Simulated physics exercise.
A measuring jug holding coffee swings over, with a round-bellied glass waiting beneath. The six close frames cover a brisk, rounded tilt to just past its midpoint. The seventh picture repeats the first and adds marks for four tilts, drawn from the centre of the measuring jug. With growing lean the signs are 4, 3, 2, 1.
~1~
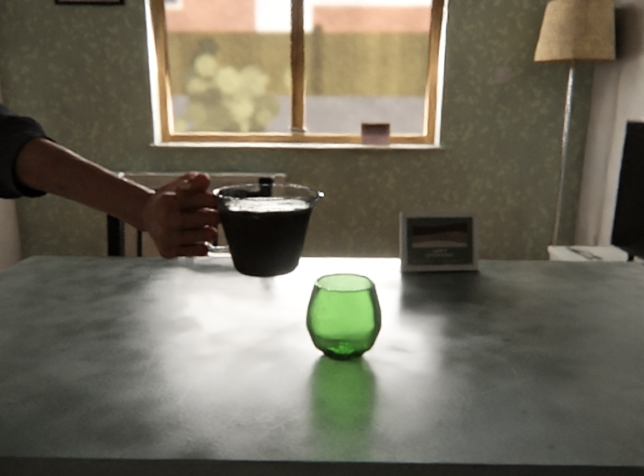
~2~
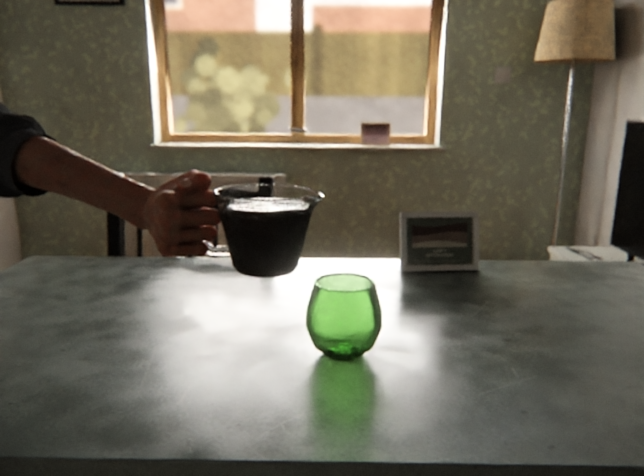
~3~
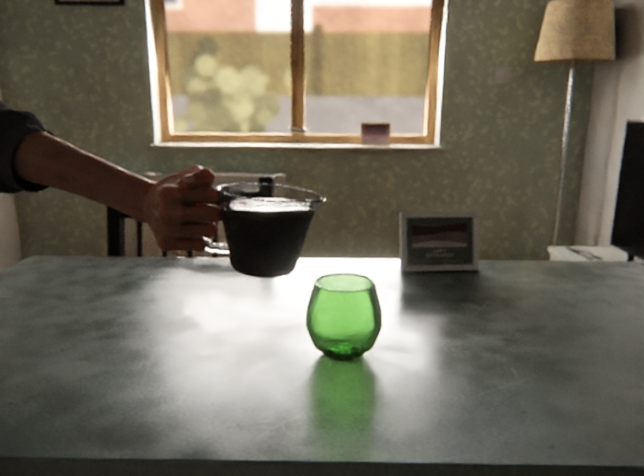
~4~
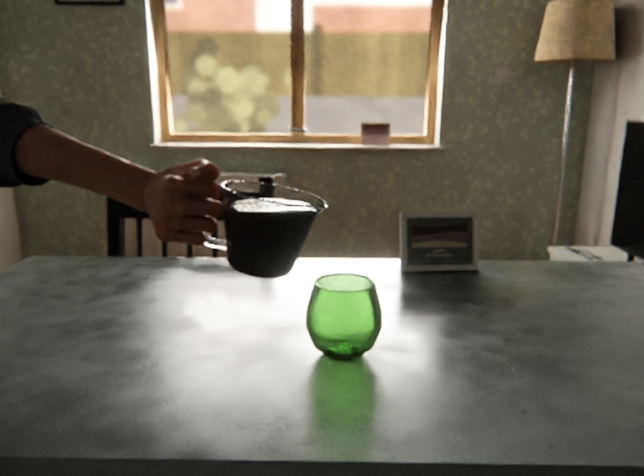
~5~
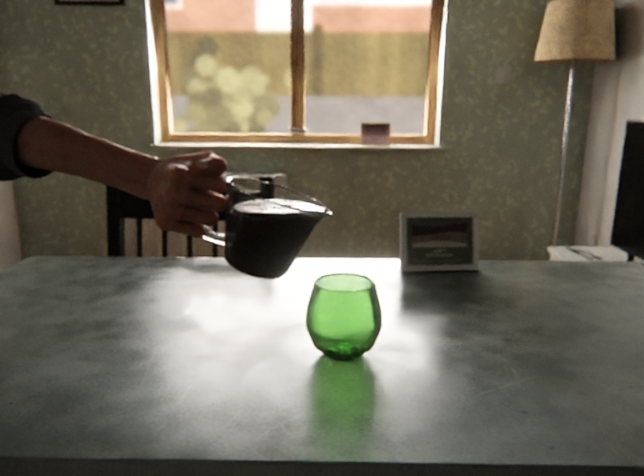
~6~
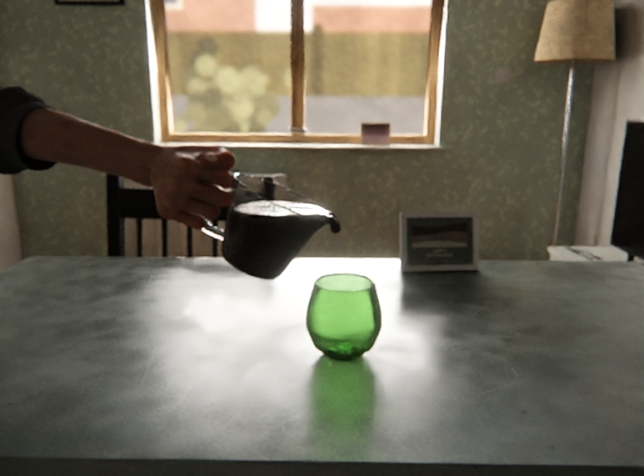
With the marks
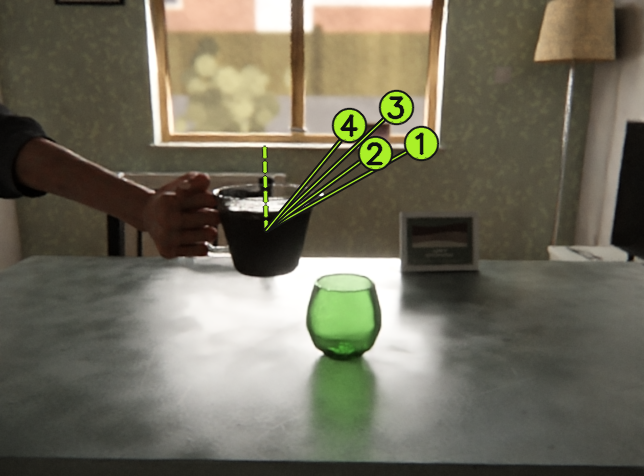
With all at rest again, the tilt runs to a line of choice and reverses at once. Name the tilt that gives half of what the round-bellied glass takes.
Use mark 3.
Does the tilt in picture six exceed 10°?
Yes.
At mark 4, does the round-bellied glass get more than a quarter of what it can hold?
Yes, it does.
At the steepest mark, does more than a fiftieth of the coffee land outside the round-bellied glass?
Yes.
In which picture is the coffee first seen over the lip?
Picture 6.
On the marked copy, 1 at (407, 151); 2 at (359, 161); 3 at (384, 119); 4 at (340, 140).
Choosing 1, the round-bellied glass ends with about 62 % of what it can hold; 15 % of the coffee is spilt.
Choosing 2, the round-bellied glass ends with about 59 % of what it can hold; 4 % of the coffee is spilt.
Choosing 3, the round-bellied glass ends with about 50 % of what it can hold.
Choosing 4, the round-bellied glass ends with about 36 % of what it can hold.
